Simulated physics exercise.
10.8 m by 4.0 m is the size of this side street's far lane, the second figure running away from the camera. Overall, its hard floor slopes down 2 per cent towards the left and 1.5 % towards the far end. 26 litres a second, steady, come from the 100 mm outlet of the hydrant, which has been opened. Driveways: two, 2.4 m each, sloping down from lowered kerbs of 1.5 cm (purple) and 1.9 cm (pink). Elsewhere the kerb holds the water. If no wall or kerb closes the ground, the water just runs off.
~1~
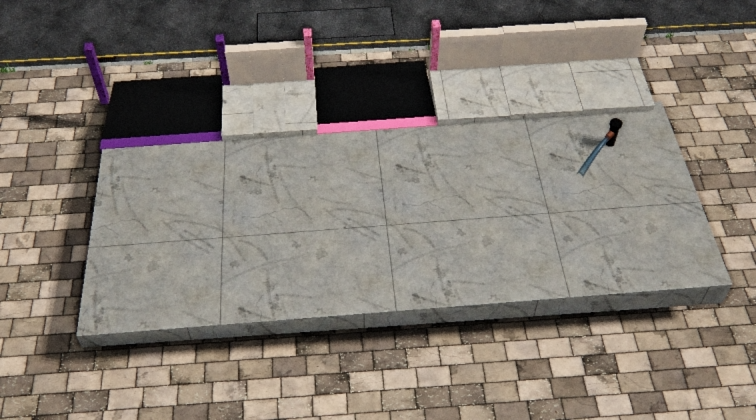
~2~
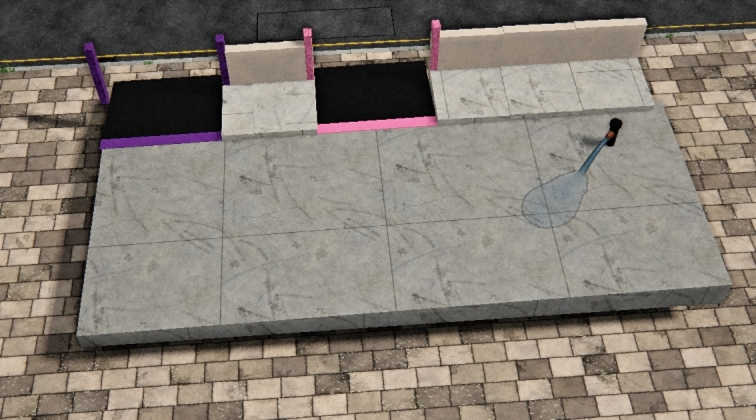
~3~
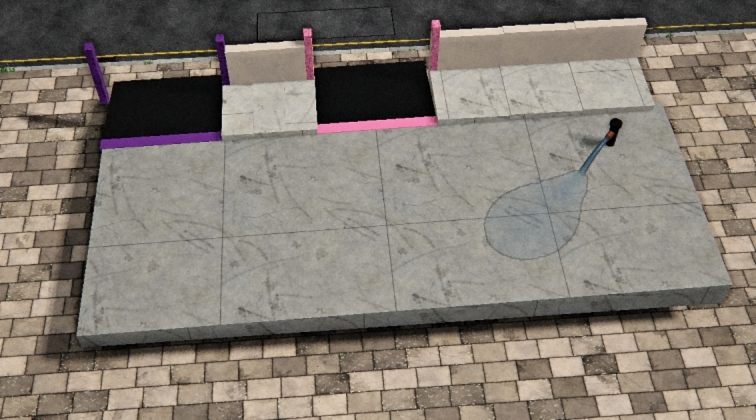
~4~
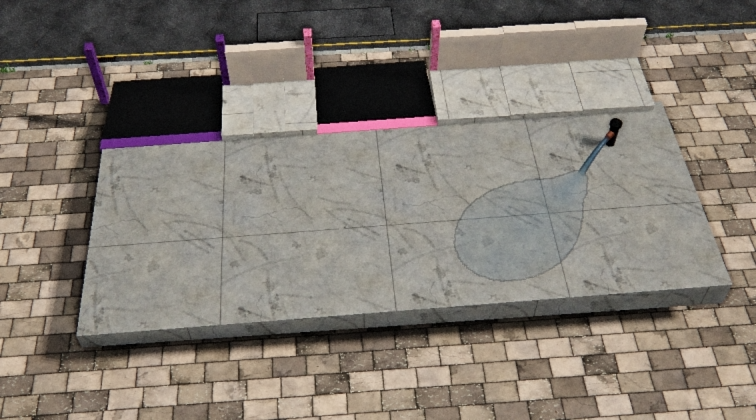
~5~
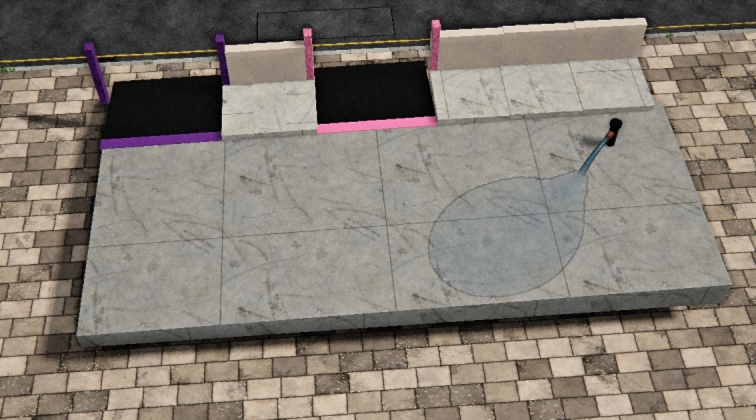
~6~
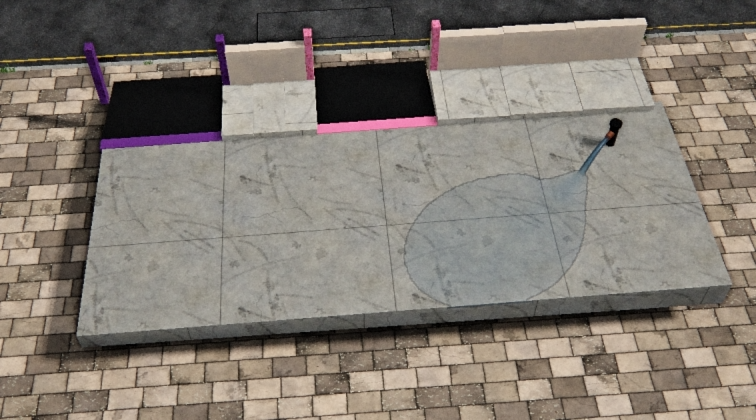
A pale grey stone slab fills the view from a fixed, raised angle, with beige block paving around it and a dark road with a yellow line behind. Along its far edge, two black openings, one edged in purple at left and one in pink, sit between light raised kerbs. From a small dark spout at right, a thin jet shoots down-left and a bluish sheet of water spreads leftward and nearer.
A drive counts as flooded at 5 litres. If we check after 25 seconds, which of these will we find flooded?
In order: Purple drive: More than that, pink drive: Less than that.
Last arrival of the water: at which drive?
The purple one is last.
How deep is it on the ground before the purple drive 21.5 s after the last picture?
I'd say close to 2.5 cm.
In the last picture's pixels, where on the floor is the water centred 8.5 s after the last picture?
The water's centre sits near (396, 224).
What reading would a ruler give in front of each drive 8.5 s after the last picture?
In centimetres, purple: 0.0; pink: 0.6.
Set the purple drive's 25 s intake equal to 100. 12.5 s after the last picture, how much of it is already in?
I'd say close to 0 in a hundred.
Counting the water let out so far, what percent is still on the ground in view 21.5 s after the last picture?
Share: About 54 %.
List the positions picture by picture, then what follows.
In the first picture, the jet has just started at (602, 144); the ground is still dry.
The second picture shows the jet leaves at (602, 144); the sheet reaches (526, 217), 2.5 m away, and wets 1.0 m2.
The third picture shows the jet leaves at (602, 144); the sheet reaches (497, 249), 3.4 m away, and wets 2.5 m2.
The fourth picture shows from the spout at (602, 144) the water has spread over 4.0 m2; its tip is at (470, 267), and it is 1.3 cm deep on average.
The fifth picture shows from the spout at (602, 144) the water has spread over 5.6 m2; its tip is at (448, 283), and it is 1.2 cm deep on average.
The sixth picture shows the jet leaves at (602, 144); the sheet reaches (421, 288), 5.0 m away, and wets 7.2 m2.
Then, 1.5 s after the last picture water covers 20 % of the floor and is deepest (5 cm) near (575, 181); purple drive not reached, pink drive not reached.
Then, 4.5 s after the last picture water covers 30 % of the floor and is deepest (5 cm) near (575, 181); purple drive not reached, pink drive not reached.
Then, 8.5 s after the last picture water covers 45 % of the floor and is deepest (5 cm) near (575, 181); purple drive not reached, pink drive 0.67 cm at the lowered kerb, 0 L in.
Then, 12.5 s after the last picture water covers 60 % of the floor and is deepest (5 cm) near (575, 181); purple drive 2 cm at the lowered kerb, 0 L in, pink drive 1.1 cm at the lowered kerb, 0 L in.
Then, 21.5 s after the last picture water covers 60 % of the floor and is deepest (5 cm) near (575, 181); purple drive 2.5 cm at the lowered kerb, 19 L in, pink drive 1.1 cm at the lowered kerb, 0 L in.
